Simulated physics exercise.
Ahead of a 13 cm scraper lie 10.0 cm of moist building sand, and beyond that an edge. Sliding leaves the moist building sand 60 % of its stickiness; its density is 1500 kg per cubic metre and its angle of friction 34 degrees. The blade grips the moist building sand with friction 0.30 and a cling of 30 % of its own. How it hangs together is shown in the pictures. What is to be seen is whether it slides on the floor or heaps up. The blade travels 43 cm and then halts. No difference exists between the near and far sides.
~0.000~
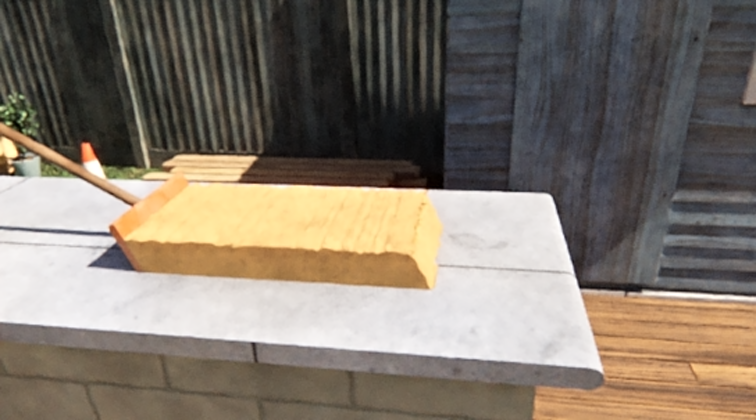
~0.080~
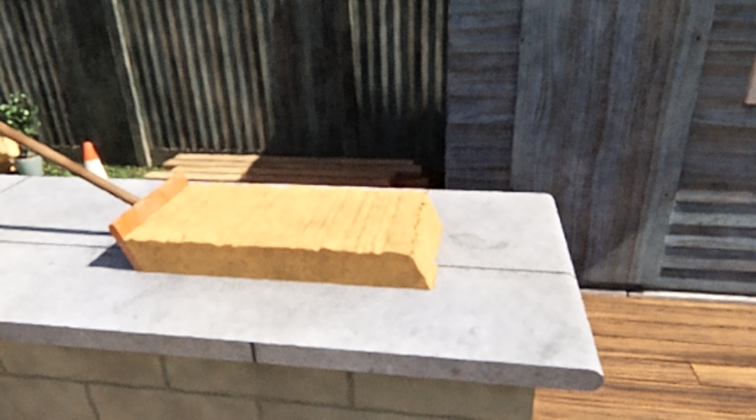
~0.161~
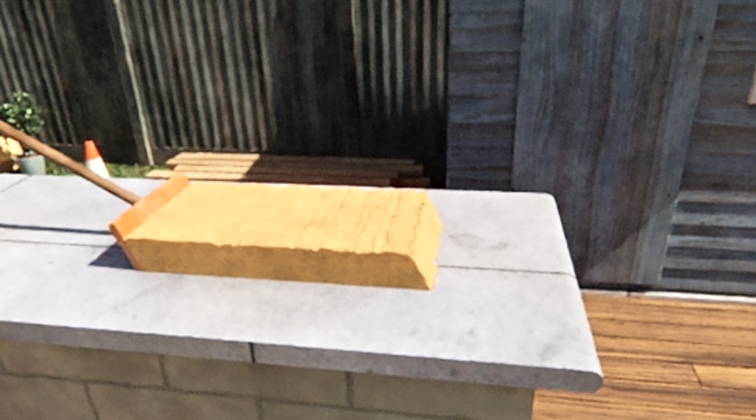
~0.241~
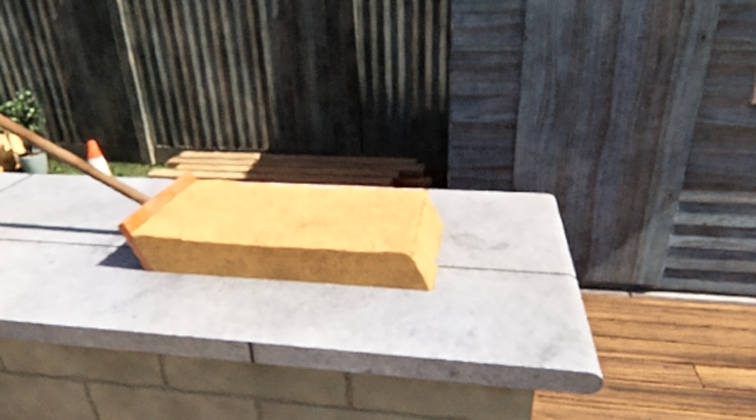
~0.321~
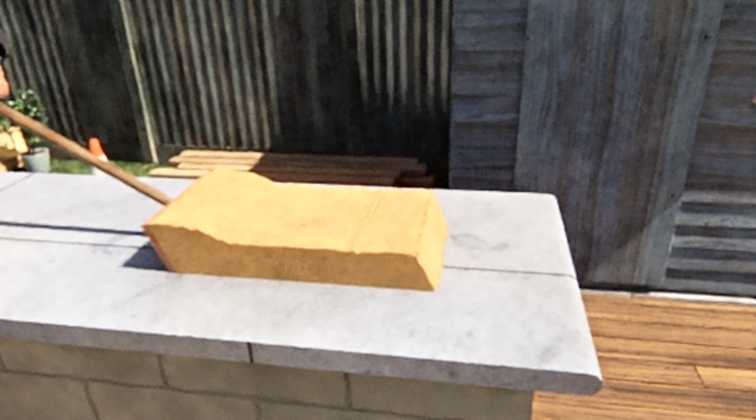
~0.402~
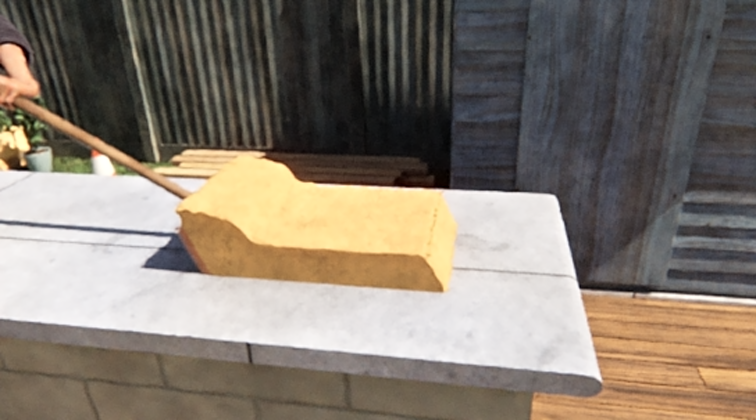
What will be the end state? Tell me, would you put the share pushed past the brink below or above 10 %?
I would say below.
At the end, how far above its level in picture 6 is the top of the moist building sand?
1.5 cm.
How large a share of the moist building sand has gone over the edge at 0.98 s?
The figure is about 0 per cent.
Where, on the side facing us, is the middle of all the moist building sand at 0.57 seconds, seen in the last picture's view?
The middle sits at about (358, 261).
By 0.57 s, 0 % has gone over the edge.
By 0.78 s, 0 % has gone over the edge.
By 0.98 s, 0 % has gone over the edge.
By 1.18 s, 0 % has gone over the edge.
By 1.28 s, at the end, 0 % has gone over the edge.
